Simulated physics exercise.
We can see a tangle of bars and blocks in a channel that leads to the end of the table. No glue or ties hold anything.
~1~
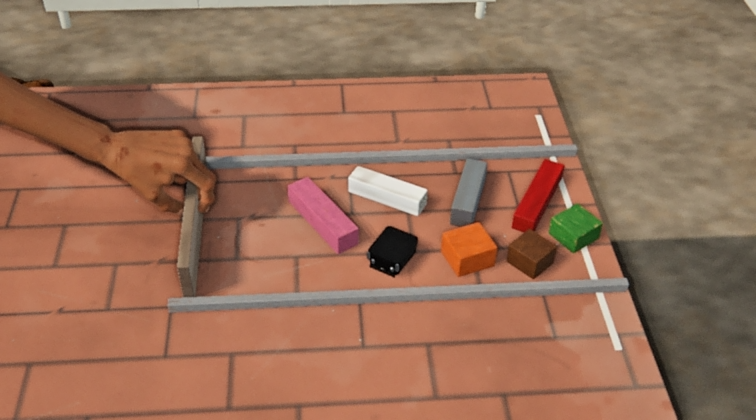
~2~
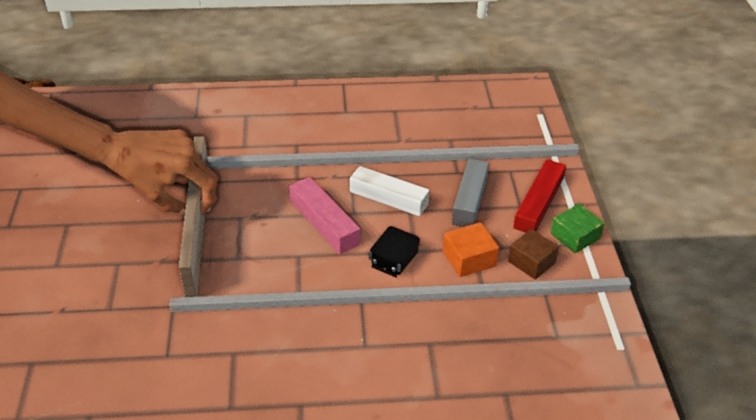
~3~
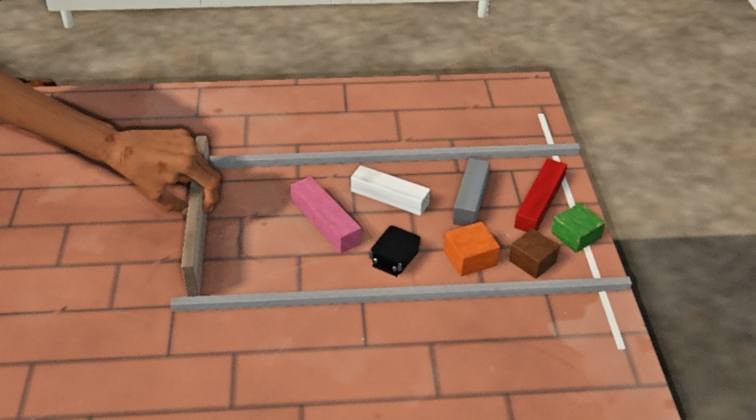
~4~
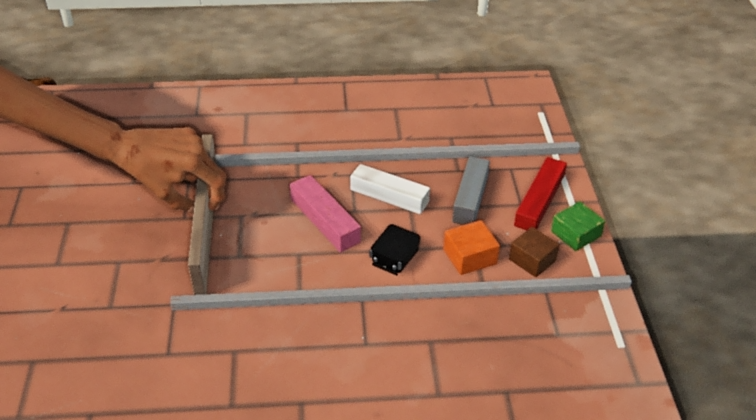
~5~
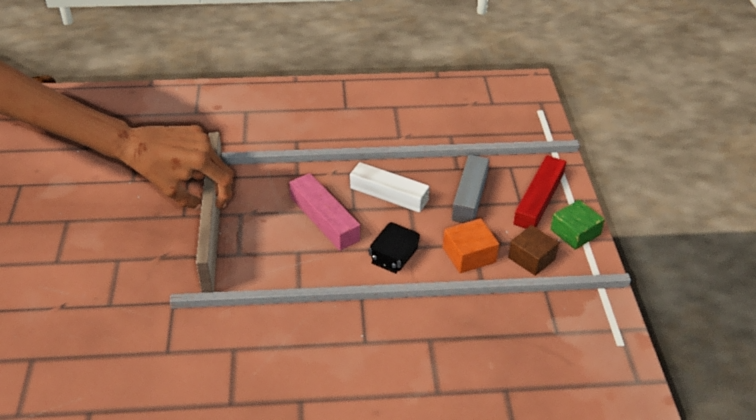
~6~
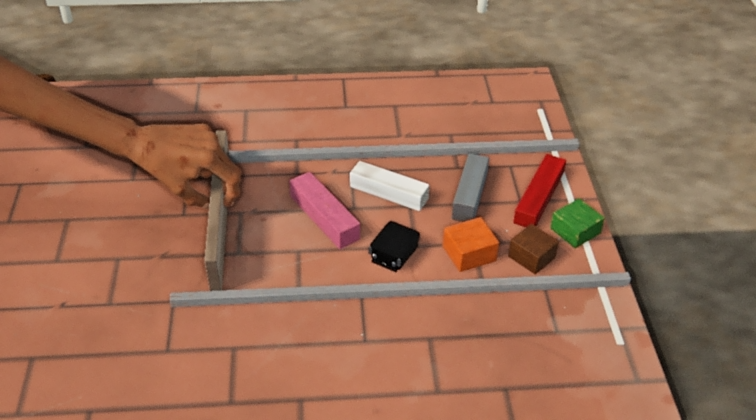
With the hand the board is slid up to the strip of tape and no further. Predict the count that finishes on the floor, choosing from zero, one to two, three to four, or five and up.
The count on the floor is five and up.
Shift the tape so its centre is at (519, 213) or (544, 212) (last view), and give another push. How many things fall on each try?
The first gives 2 and the second gives 3.
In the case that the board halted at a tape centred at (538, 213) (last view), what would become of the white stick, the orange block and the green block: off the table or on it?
What happens: The white stick does not come off, the orange block does not come off, the green block goes down.
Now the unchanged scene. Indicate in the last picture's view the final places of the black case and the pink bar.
The black case at (615, 257), the pink bar at (587, 201).
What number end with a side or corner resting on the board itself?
That makes 2.
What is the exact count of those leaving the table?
The count is 6.
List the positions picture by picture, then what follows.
Green block (575, 228); red stick (539, 196); brown block (532, 254); board (194, 214); tape (573, 216), in the first frame.
Red stick (540, 196); pink bar (324, 215), in the second frame.
Brown block (534, 253); grey stick (472, 192), in the third frame.
Green block (578, 226); board (204, 212), in the fourth frame.
Red stick (541, 192); white stick (389, 187), in the fifth frame.
Green block (577, 223); red stick (541, 190); brown block (533, 249); board (219, 208); tape (575, 211), in the sixth frame.
A little later, none off yet; green block at rest near (577, 223); red stick at rest near (541, 190); brown block at rest near (533, 249).
Next, none off yet; green block at rest near (577, 223); red stick at rest near (541, 190); brown block shifted a little near (548, 248).
Later still, none off yet; green block tilted well over near (627, 229); red stick shifted a little near (598, 197); brown block tilted well over near (642, 262).
When it is over, the number that fall off is five or more; down, white stick, orange block, grey stick, brown block, red stick and green block.
